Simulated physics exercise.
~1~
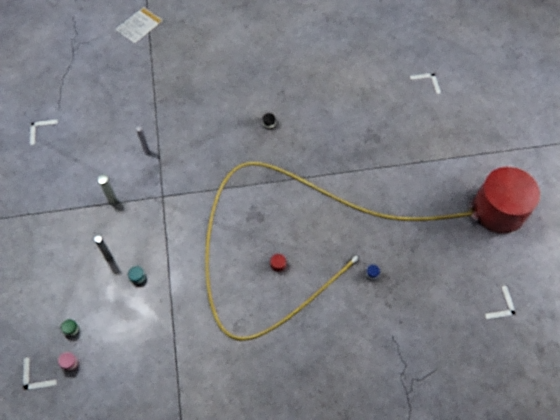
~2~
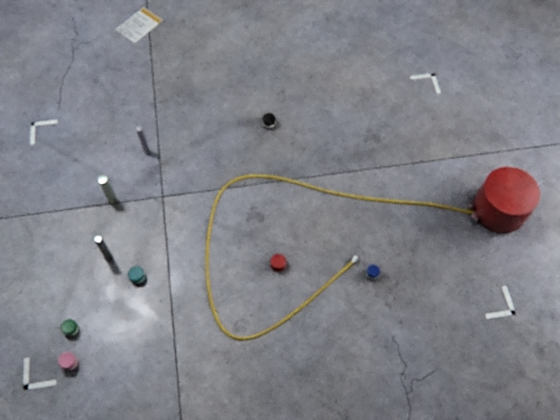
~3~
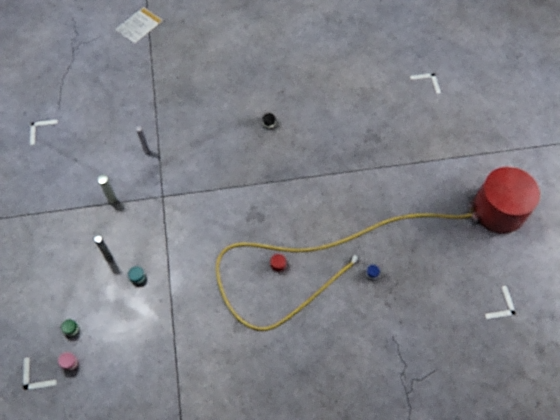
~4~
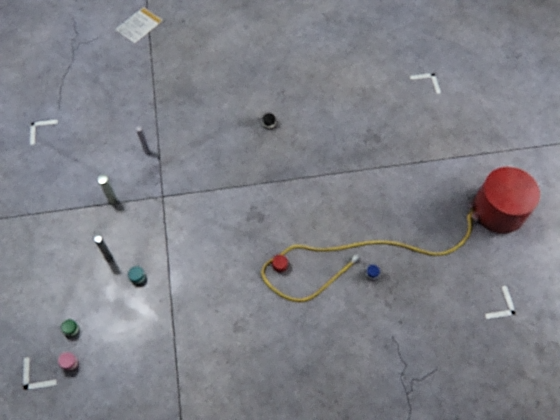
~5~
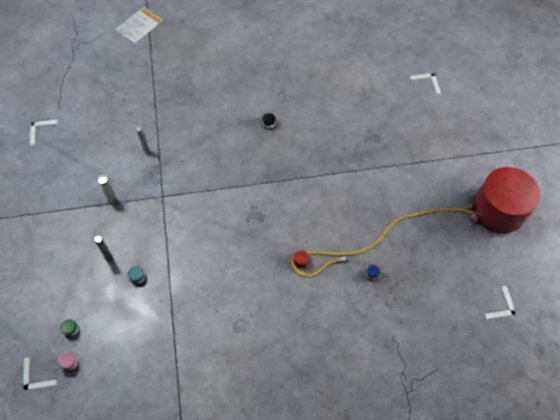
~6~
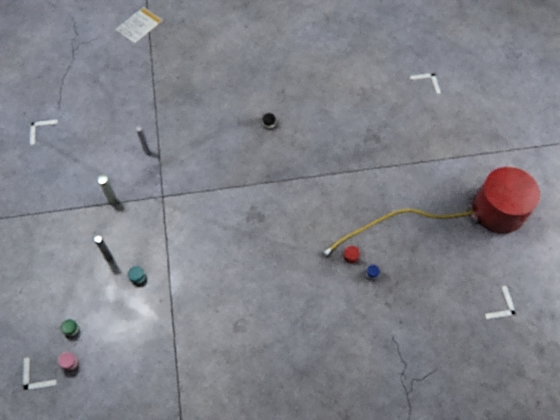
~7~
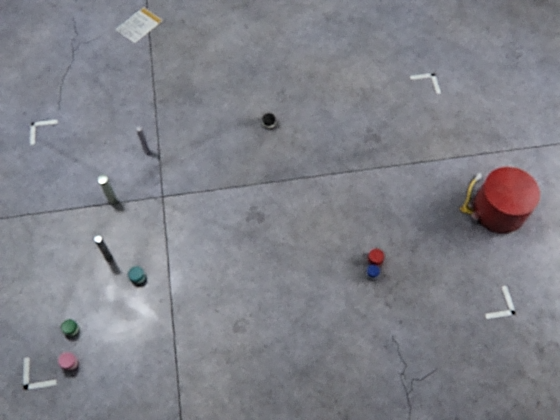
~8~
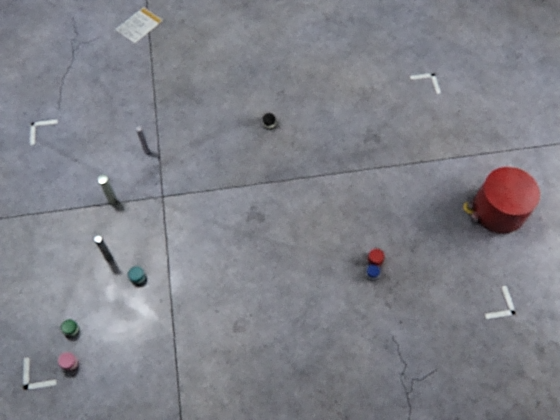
Yellow cord reeling into a red drum at right, its loop dragging a red tub across concrete to beside a blue canister.
